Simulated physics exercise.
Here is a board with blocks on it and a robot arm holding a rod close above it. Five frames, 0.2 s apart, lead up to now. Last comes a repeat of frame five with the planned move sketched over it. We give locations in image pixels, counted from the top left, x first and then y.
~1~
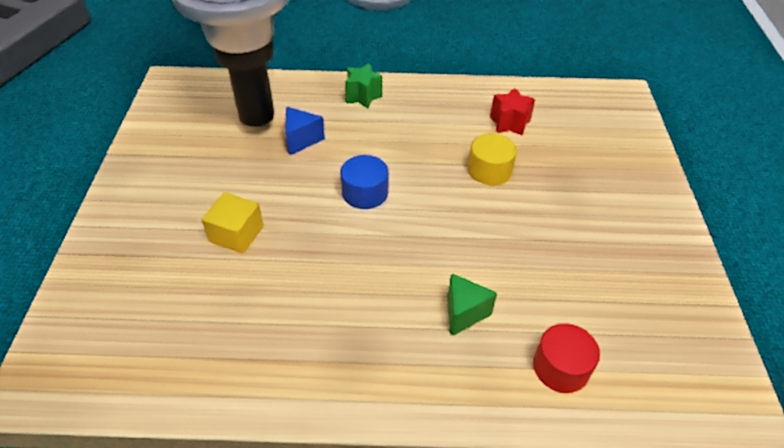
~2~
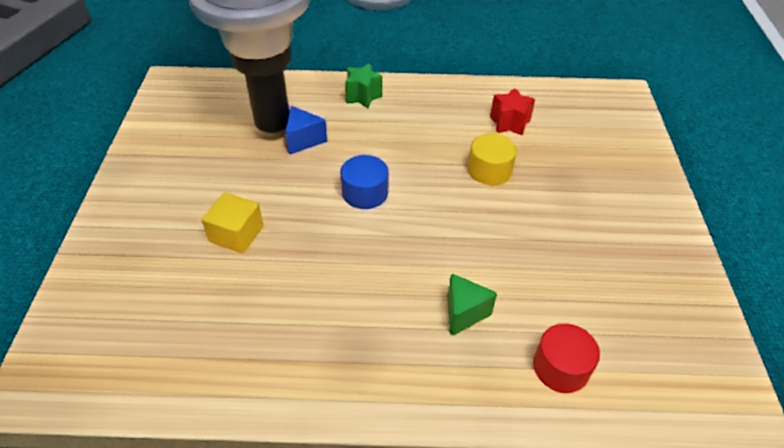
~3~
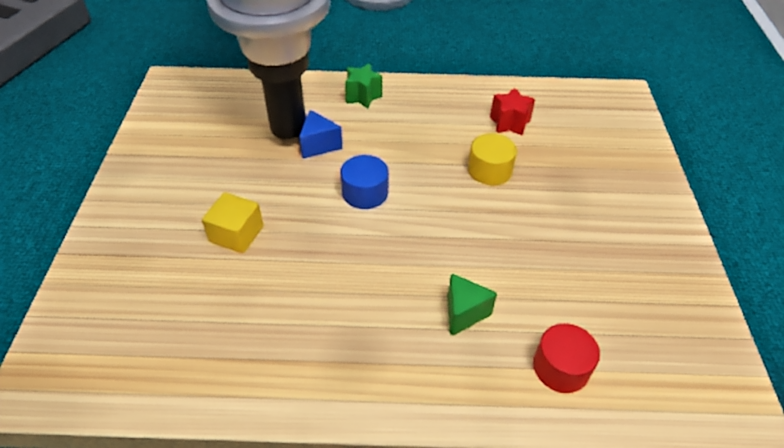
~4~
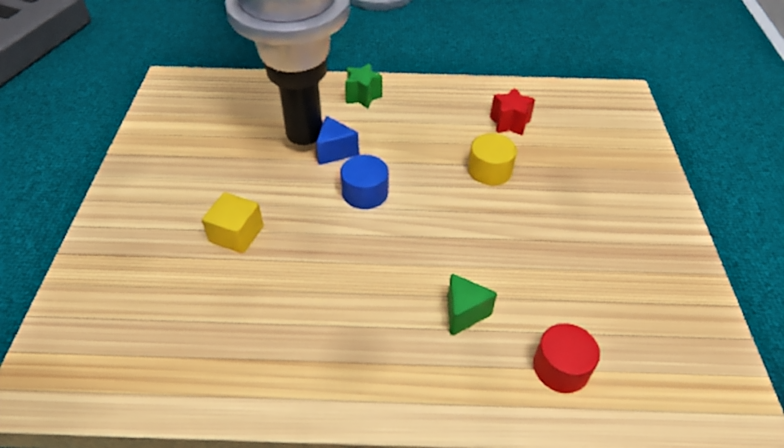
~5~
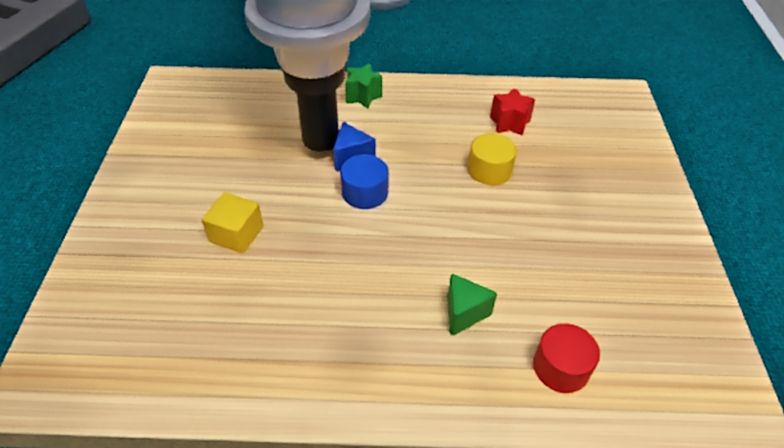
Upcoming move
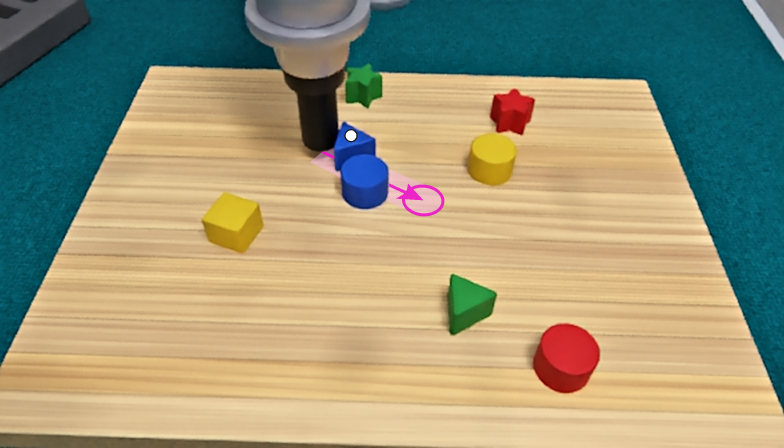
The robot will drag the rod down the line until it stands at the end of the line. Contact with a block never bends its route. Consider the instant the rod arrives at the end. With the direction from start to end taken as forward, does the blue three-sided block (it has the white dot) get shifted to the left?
Yes, it checks out.
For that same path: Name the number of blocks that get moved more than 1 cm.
Blocks moved: Two.
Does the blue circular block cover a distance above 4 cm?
Final answer: Yes.
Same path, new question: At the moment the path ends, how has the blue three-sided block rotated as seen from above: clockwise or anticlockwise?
It turns round anticlockwise.
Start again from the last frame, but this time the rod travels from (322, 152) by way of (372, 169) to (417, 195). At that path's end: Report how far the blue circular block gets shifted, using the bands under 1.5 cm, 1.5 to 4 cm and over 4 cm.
If I had to pick, the blue circular block travels from 1.5 to 4 cm here.
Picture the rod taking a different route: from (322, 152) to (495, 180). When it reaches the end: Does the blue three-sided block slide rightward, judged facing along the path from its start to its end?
Short answer: Yes.
Drawn move, in a line from (322, 152) to (423, 200); the dot is on the blue three-sided block.
What follows on the original path. One third of the way, rod at (354, 157); blue three-sided block at (388, 147), turned 15° clockwise; blue circular block at (371, 175).
Two thirds of the way, rod at (388, 174); blue three-sided block at (420, 154), turned 35° anticlockwise; blue circular block at (387, 194).
At the end, rod at (424, 189); blue three-sided block at (436, 155), turned 65° anticlockwise; blue circular block at (393, 202); yellow circular block still.
